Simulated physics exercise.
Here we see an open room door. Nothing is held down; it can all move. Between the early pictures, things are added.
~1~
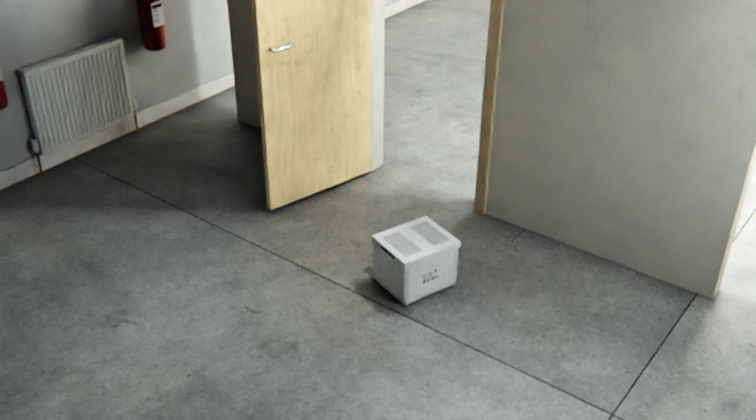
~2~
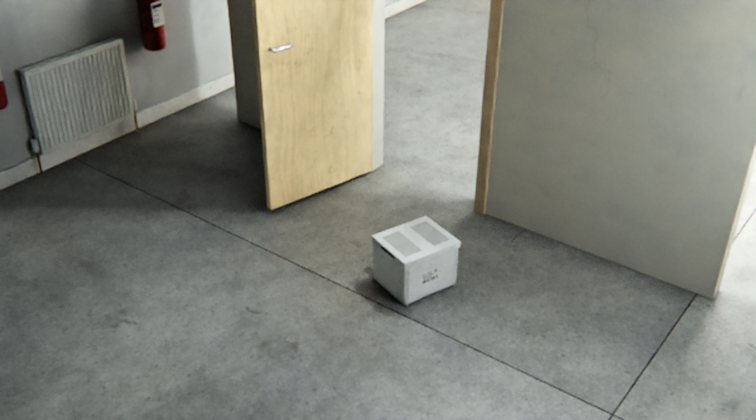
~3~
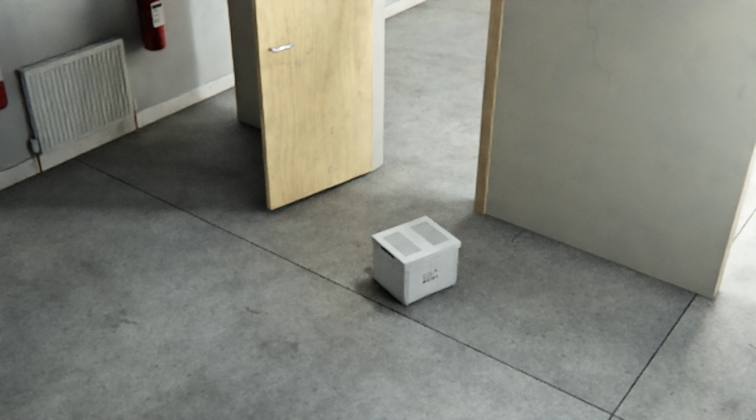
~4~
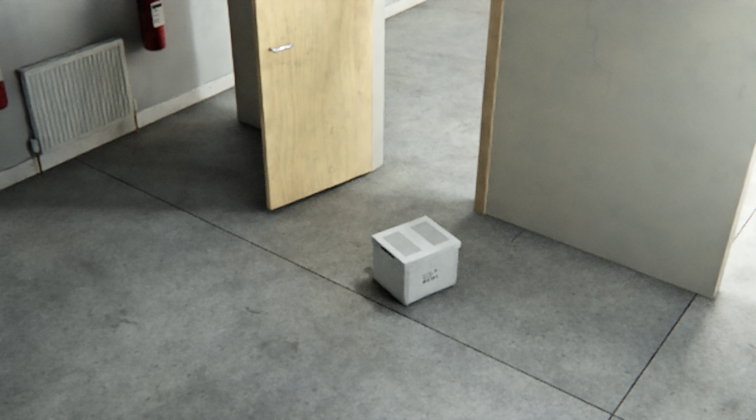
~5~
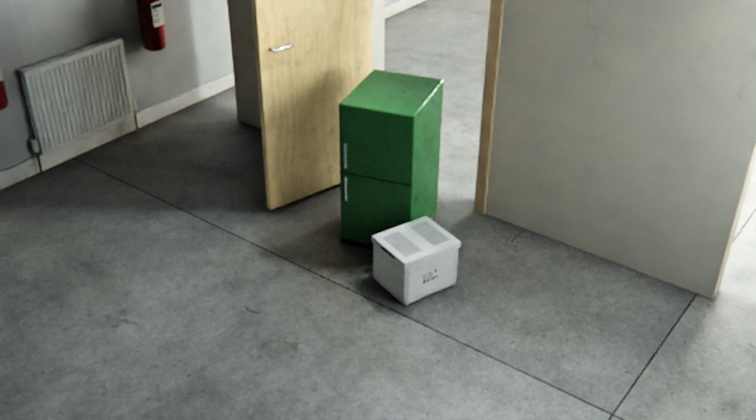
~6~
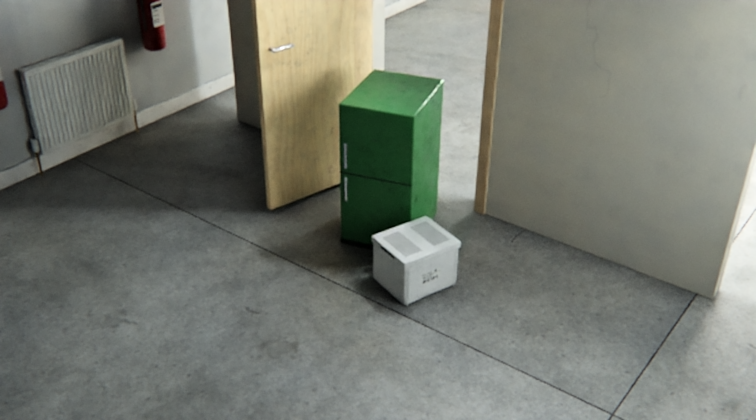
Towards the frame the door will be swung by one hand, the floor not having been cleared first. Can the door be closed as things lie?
My guess: Door kept ajar.
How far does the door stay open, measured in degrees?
Near 65° open.
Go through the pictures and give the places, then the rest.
Door wide open and still; white tote (415, 260), in the first frame.
Door wide open and still; white tote (415, 260), in the second frame.
Door wide open and still; white tote (415, 260), in the third frame.
Door wide open and still; white tote (415, 260), in the fourth frame.
Door wide open and still; white tote (415, 260), in the fifth frame.
Door wide open and still; green appliance (392, 163); white tote (415, 260), in the sixth frame.
Then, 0.40 s after the last picture, open by 95°.
Then, 0.60 s after the last picture, open by 83°.
Then, 0.70 s after the last picture, open by 75°.
Then, 0.80 s after the last picture, open by 67°.
At rest, open by 64°; both in place. Seen from the same camera at the end, green appliance near (393, 163).
